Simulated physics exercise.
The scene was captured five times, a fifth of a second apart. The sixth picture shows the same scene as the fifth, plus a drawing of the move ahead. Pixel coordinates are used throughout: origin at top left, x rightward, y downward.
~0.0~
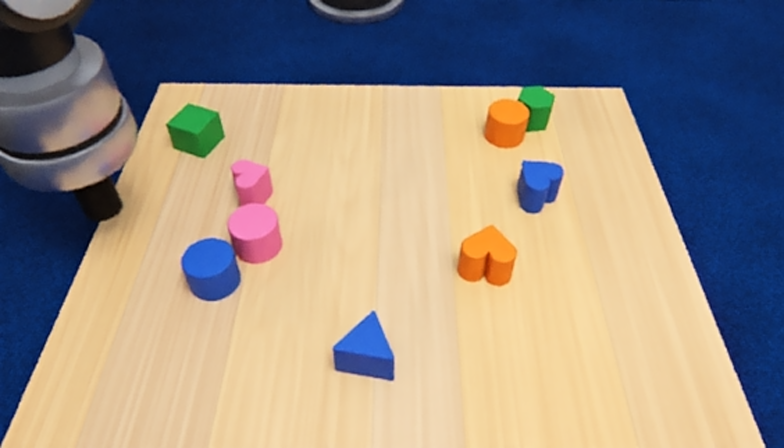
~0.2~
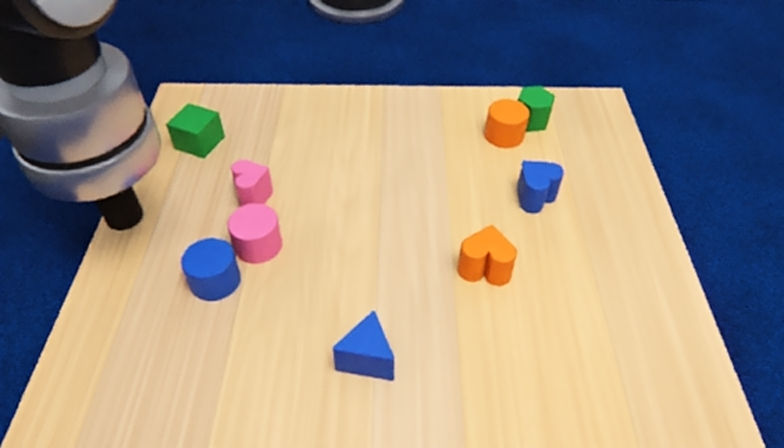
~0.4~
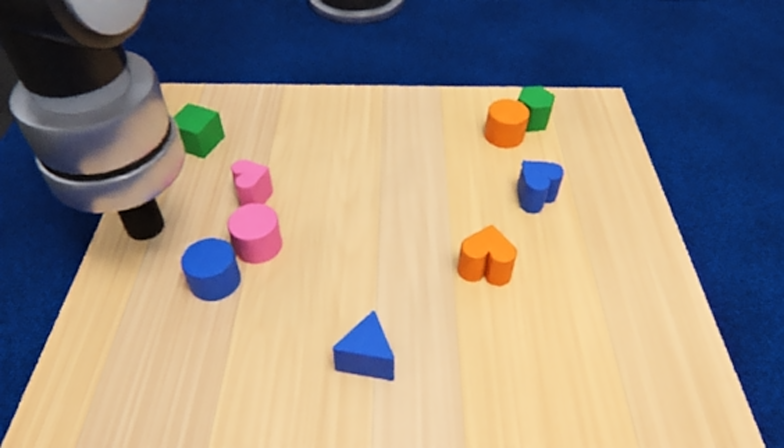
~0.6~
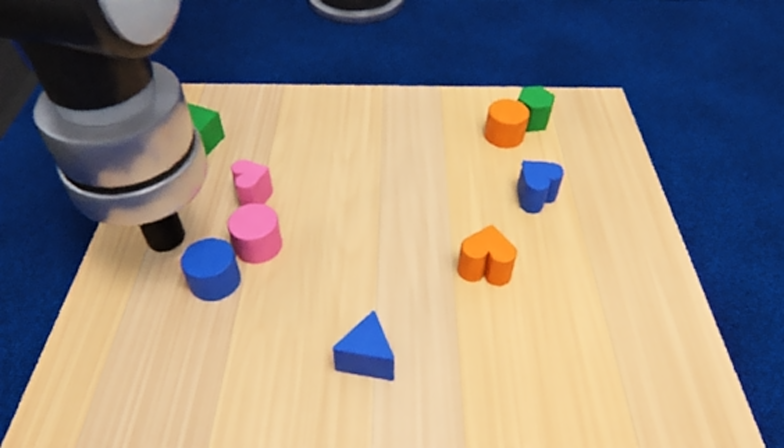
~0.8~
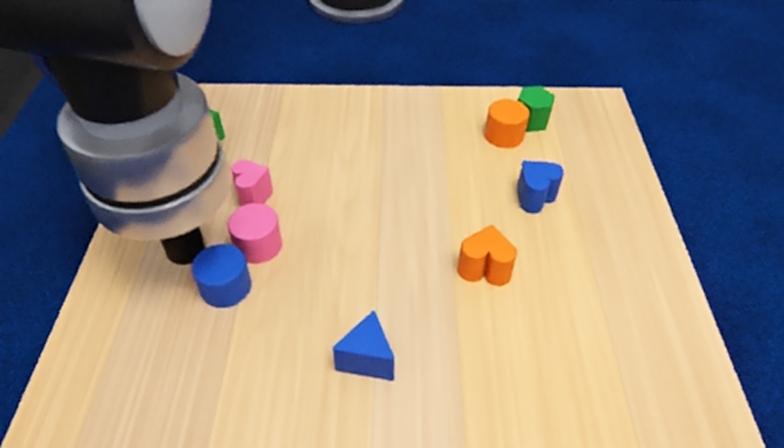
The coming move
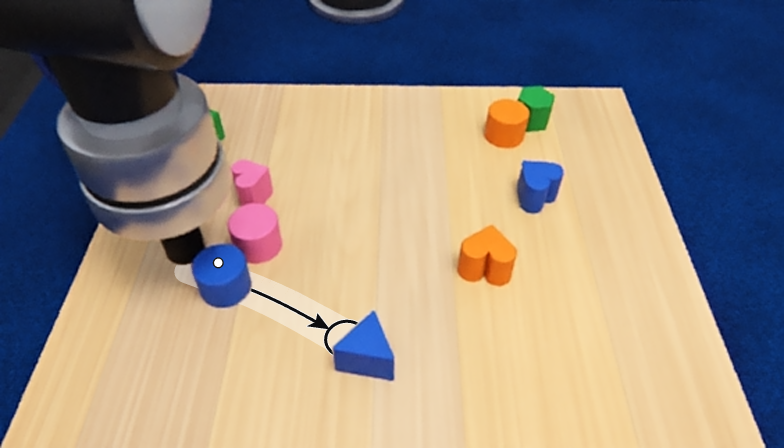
In the video, a robotic arm with a dark peg moves rightward and slightly down over a wooden board scattered with colourful blocks, passes in front of a green block, then nudges the blue disc slightly right and down.
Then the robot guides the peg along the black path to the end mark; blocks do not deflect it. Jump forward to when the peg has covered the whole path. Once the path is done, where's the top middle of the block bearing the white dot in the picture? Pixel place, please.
My estimate: (333, 359).
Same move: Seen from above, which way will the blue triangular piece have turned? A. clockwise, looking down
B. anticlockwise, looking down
I choose B.
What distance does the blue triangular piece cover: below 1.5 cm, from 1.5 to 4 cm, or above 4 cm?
The distance will be 1.5 to 4 cm.
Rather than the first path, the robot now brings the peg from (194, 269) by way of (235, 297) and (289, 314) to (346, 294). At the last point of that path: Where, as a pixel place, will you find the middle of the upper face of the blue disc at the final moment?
I'd place it at (352, 312), taking the centre of its top.
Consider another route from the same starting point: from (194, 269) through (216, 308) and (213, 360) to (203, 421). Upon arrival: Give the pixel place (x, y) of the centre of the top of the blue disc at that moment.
Its top middle will sit at (258, 295).
The drawn path runs from (194, 269) through (244, 287) and (295, 310) to (346, 338); the dot is on the blue disc.
What follows on the original path. One third of the way, peg (240, 270); blue disc (268, 289).
Two thirds of the way, peg (293, 294); blue disc (311, 323).
At the end, peg (344, 321); blue disc (333, 359); pink disc not moved; blue triangular piece (383, 354), turned 50° anticlockwise.
